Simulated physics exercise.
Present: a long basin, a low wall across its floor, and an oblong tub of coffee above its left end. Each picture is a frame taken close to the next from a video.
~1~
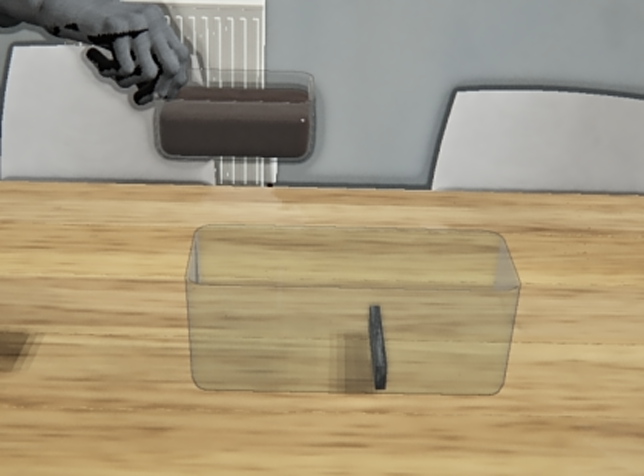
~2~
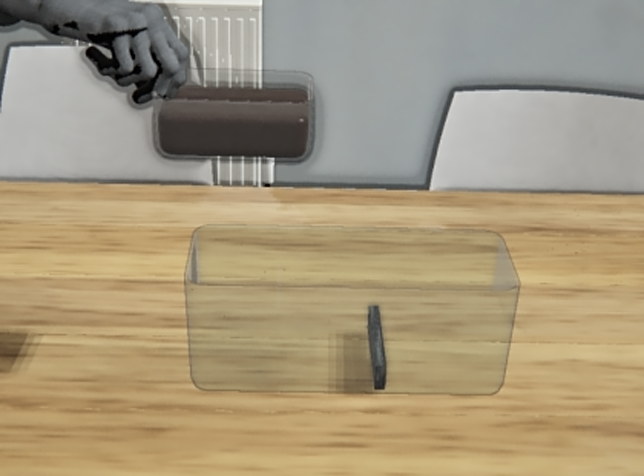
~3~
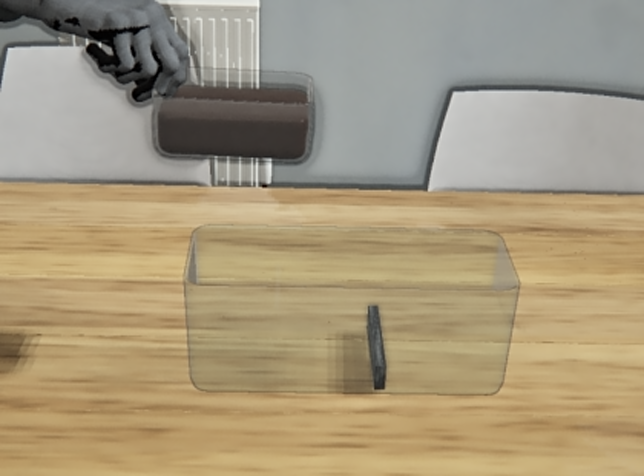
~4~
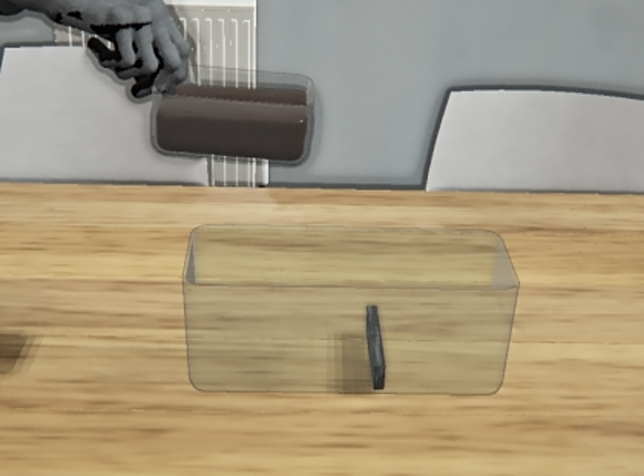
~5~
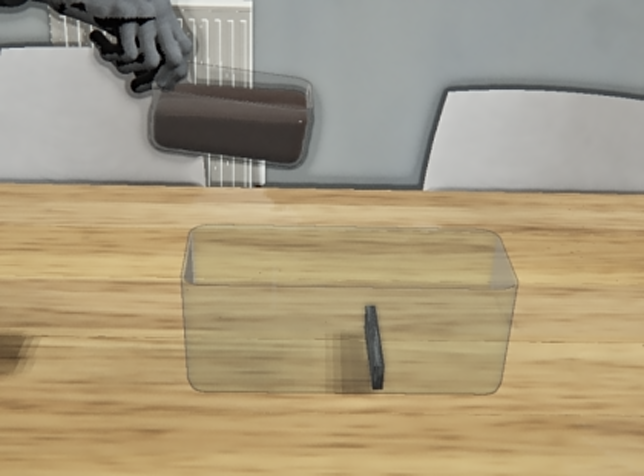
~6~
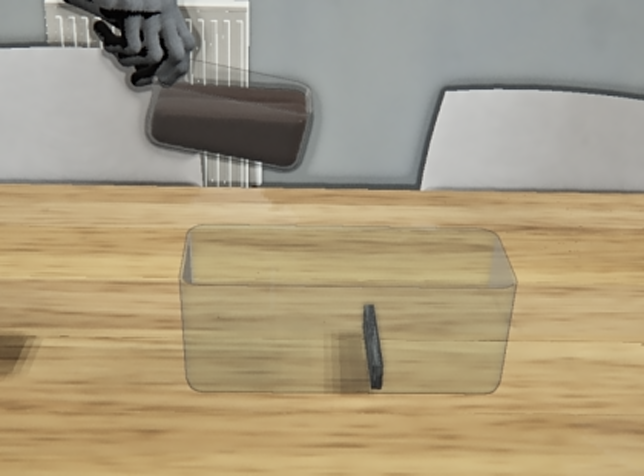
At a wooden table, a grey hand held an oblong tub of dark liquid above the left end of a clear basin with a low wall inside, and slowly tilted it slightly down to the right.
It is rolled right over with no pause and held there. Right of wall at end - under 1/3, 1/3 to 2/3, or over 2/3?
1/3 to 2/3.
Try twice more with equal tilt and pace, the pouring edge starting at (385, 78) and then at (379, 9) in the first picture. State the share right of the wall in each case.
Around 75 percent first, around 70 percent second.
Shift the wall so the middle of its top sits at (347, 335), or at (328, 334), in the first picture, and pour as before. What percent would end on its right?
Record: Case 1 near 65 %, case 2 near 70 %.
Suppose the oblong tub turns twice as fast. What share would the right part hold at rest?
About 30 per cent would end up there.
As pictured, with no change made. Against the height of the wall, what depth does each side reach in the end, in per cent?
I'd say close to 40 per cent on the left side and 50 on the right.
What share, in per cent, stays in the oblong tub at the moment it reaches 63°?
I'd put it at some 40 in a hundred.
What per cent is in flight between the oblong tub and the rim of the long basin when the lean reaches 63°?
Around 40 %.
A moment on, the tilt is 63° and 40 per cent is still to pour, 11 is left of the wall and 11 right of it.
Next, the tilt is 99° and 7 per cent is still to pour, 40 is left of the wall and 46 right of it.
Then the tilt is 109° and 0 per cent is still to pour, 53 is left of the wall and 47 right of it.
Later the tilt is 109° and 0 per cent is still to pour, 53 is left of the wall and 47 right of it.
At rest 53 per cent lies left of the wall, 47 right of it and 1 outside.
